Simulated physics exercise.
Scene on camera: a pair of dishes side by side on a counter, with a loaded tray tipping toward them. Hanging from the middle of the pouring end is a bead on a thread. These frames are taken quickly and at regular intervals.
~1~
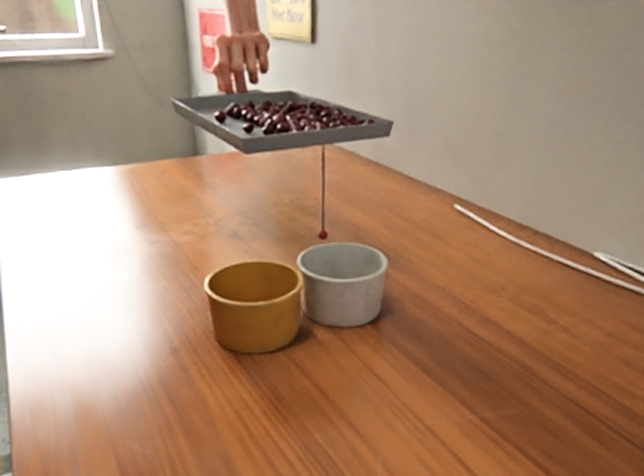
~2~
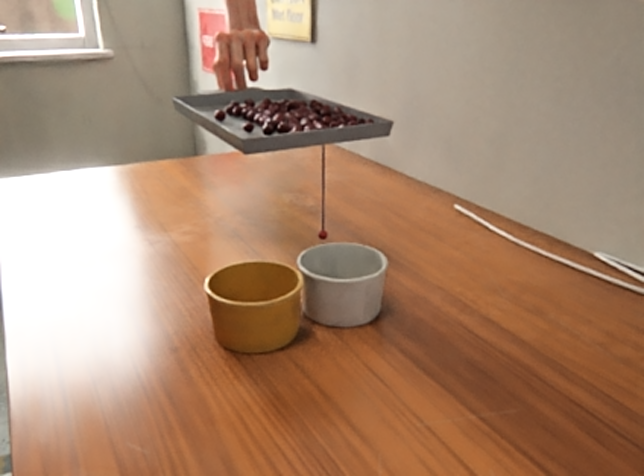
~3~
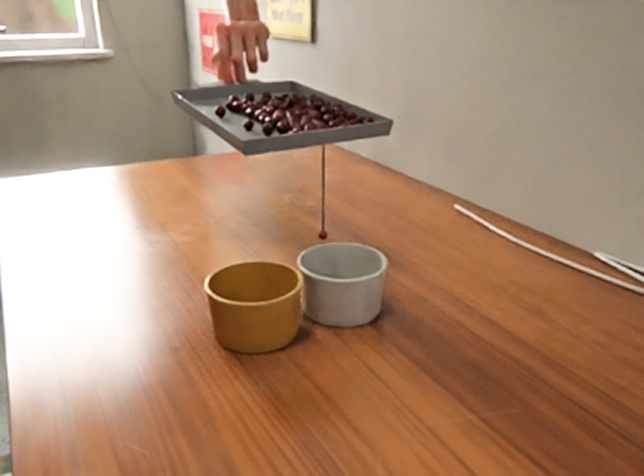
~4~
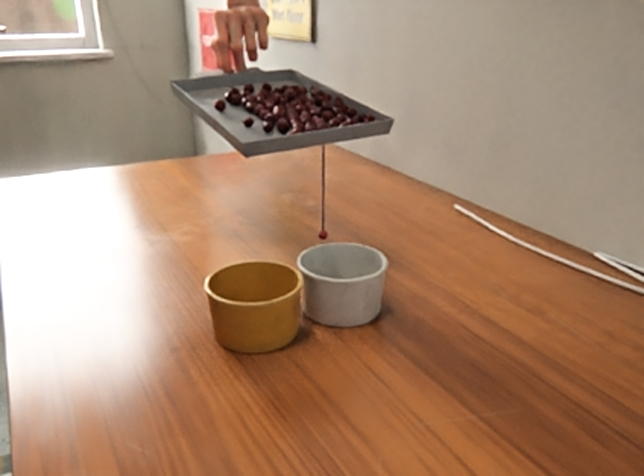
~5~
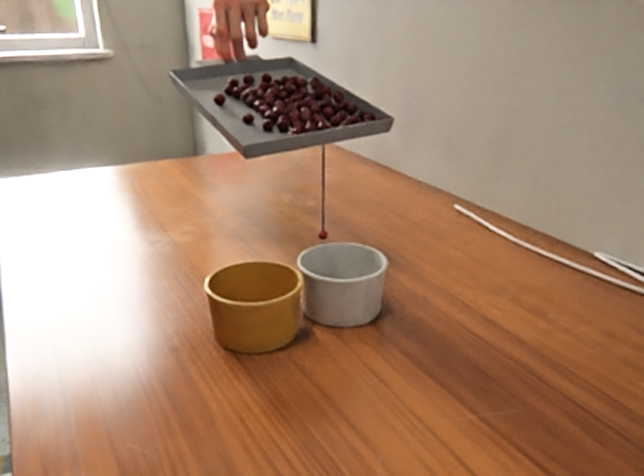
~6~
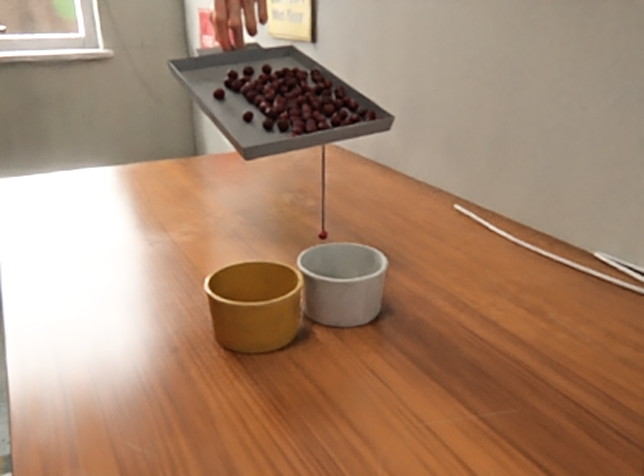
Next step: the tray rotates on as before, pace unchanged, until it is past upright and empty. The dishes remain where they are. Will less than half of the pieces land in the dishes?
No, most of them land there.
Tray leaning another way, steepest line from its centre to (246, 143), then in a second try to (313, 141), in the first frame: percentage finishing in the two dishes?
Lab note: Try 1 = 60 %, try 2 = 40 %.
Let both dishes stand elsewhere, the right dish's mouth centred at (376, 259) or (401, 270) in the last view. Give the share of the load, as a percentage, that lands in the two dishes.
70 and 50 in a hundred.
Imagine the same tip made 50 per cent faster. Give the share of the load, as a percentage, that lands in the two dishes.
Something like 70 percent, give or take.
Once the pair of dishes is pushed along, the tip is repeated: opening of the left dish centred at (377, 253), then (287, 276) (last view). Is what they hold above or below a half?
At place one not up to half; at place two in excess of half.
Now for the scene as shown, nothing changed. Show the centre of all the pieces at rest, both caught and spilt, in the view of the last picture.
I'd mark it at roughly (324, 307).
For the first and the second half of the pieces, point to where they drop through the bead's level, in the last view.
First part (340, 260), rest (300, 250).
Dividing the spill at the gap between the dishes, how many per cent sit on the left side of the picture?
Near 20 in a hundred.
Soon after the last picture, tray tipped steeply; all on the tray.
A little later, tray tipped past a quarter turn; nearly all on the tray; a small part in the air.
Later still, tray tipped past a quarter turn; about a third in the left dish; about a third in the right dish; about a third outside both.
At rest, tray tipped past a quarter turn; about a third in the left dish; about a third in the right dish; about a third outside both.
